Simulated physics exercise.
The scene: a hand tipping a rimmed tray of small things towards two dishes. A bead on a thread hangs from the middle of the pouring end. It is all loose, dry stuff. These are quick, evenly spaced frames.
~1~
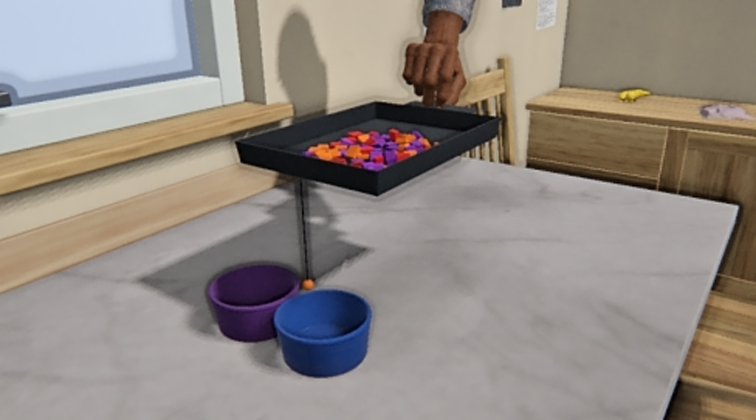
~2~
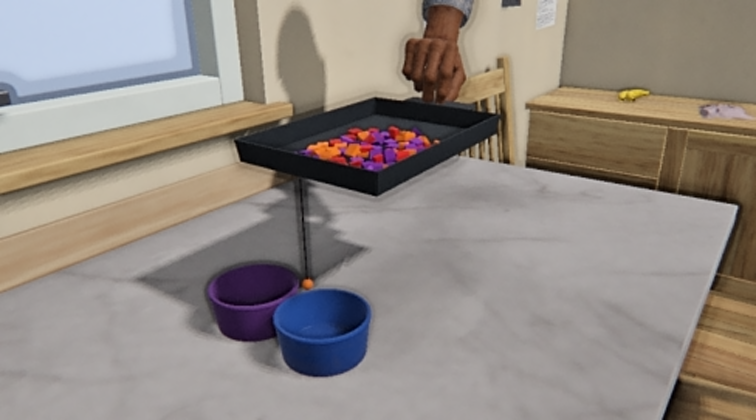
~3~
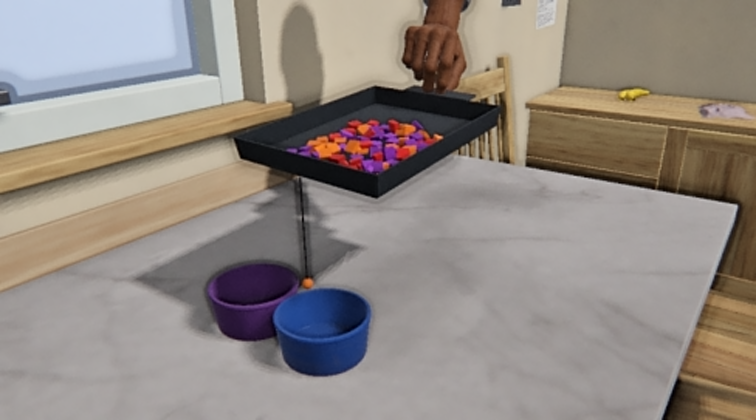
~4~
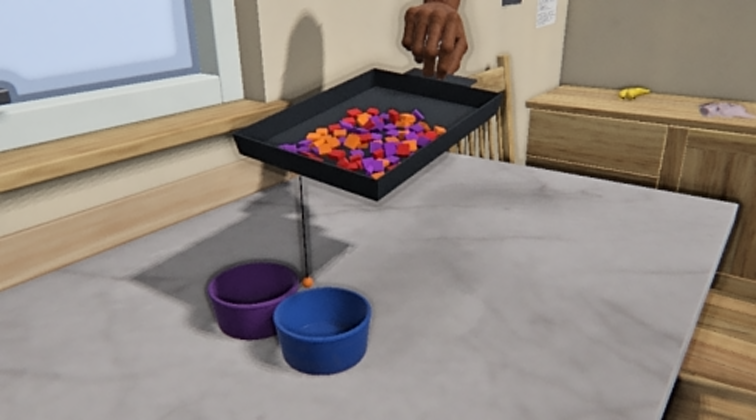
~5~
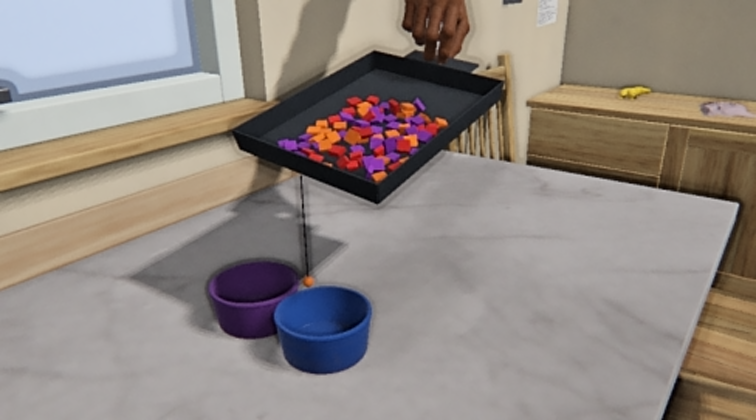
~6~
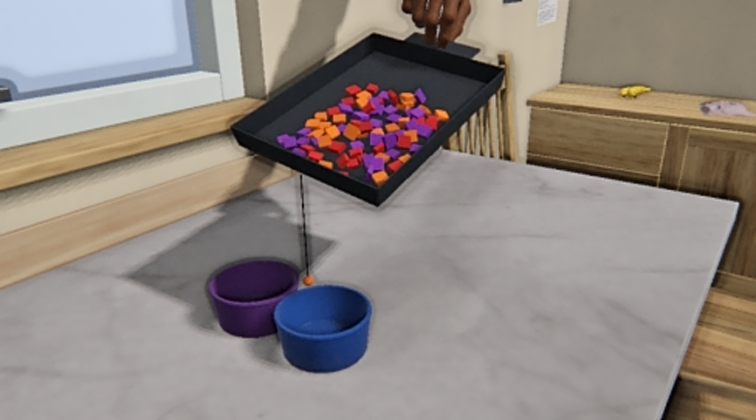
A hand tilted a black tray of small red, orange and purple pieces more and more steeply, its near right corner lowest, above a purple dish and a blue one on a marble-look table.
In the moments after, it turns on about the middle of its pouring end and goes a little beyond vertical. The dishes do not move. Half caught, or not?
Together they catch less than half.
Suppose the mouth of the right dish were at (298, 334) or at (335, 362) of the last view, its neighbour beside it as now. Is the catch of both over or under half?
First below a half, then under half.
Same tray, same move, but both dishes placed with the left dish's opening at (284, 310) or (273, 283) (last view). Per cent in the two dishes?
The first gives 80 %, the second 70 %.
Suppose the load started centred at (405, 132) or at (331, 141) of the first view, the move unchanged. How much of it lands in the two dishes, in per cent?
About 30 and 40 per cent.
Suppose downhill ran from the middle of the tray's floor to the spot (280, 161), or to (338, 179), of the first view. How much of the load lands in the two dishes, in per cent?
The first gives 90 %, the second 40 %.
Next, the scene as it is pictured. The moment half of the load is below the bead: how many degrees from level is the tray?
At some 115 degrees.
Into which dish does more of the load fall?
It is the right one.
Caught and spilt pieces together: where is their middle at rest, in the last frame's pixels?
Around (374, 365).
Just after the last frame, tray tipped steeply; every one on the tray.
A moment on, tray tipped past a quarter turn; roughly half on the tray; about a tenth in the right dish; roughly a quarter outside both; roughly a quarter in the air.
Further on, tray tipped past a quarter turn; roughly a quarter in the right dish; the larger part outside both.
When it is over, tray tipped past a quarter turn; roughly a quarter in the right dish; not one in the left dish; the larger part outside both.
